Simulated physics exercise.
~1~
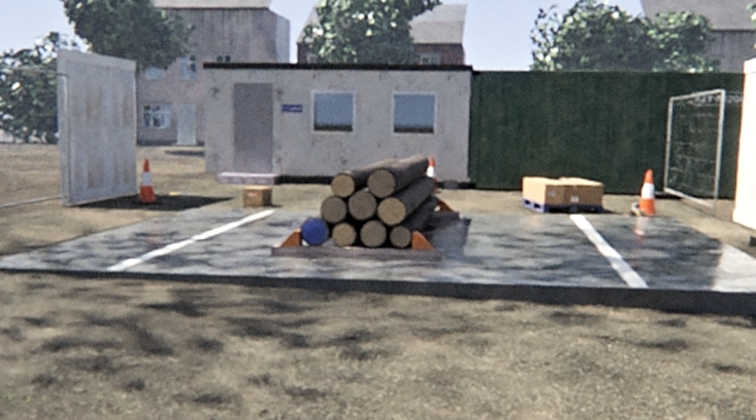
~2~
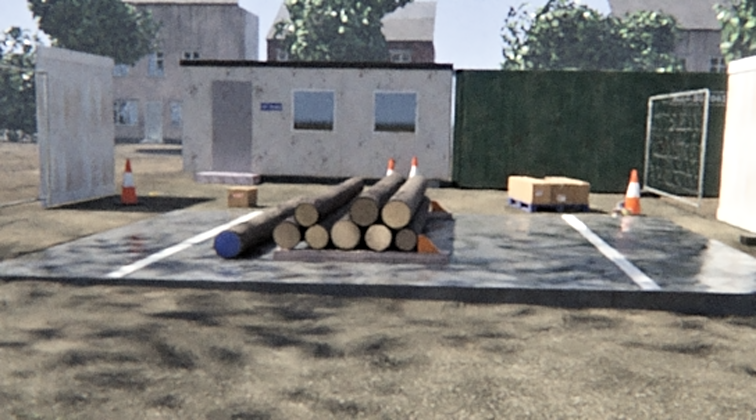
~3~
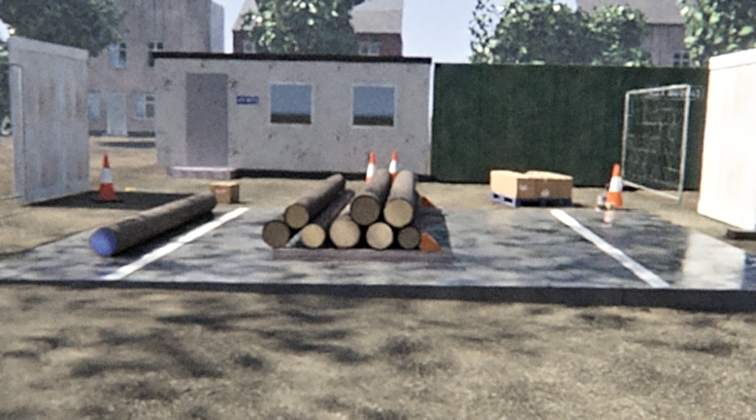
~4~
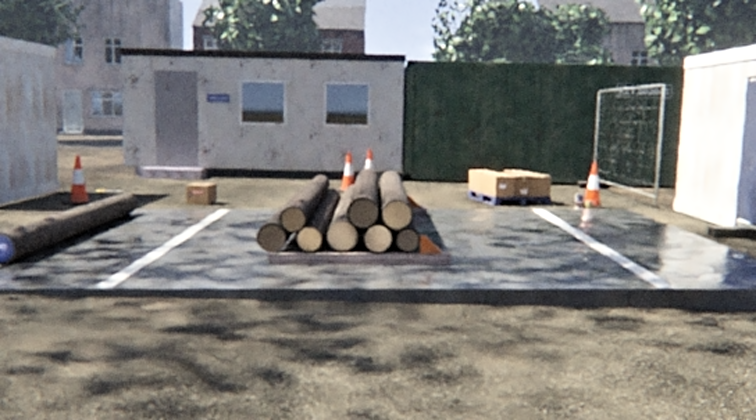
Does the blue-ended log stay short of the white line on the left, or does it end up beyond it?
It ends up beyond the white line, having rolled across it to the left, away from the rest of the logs.
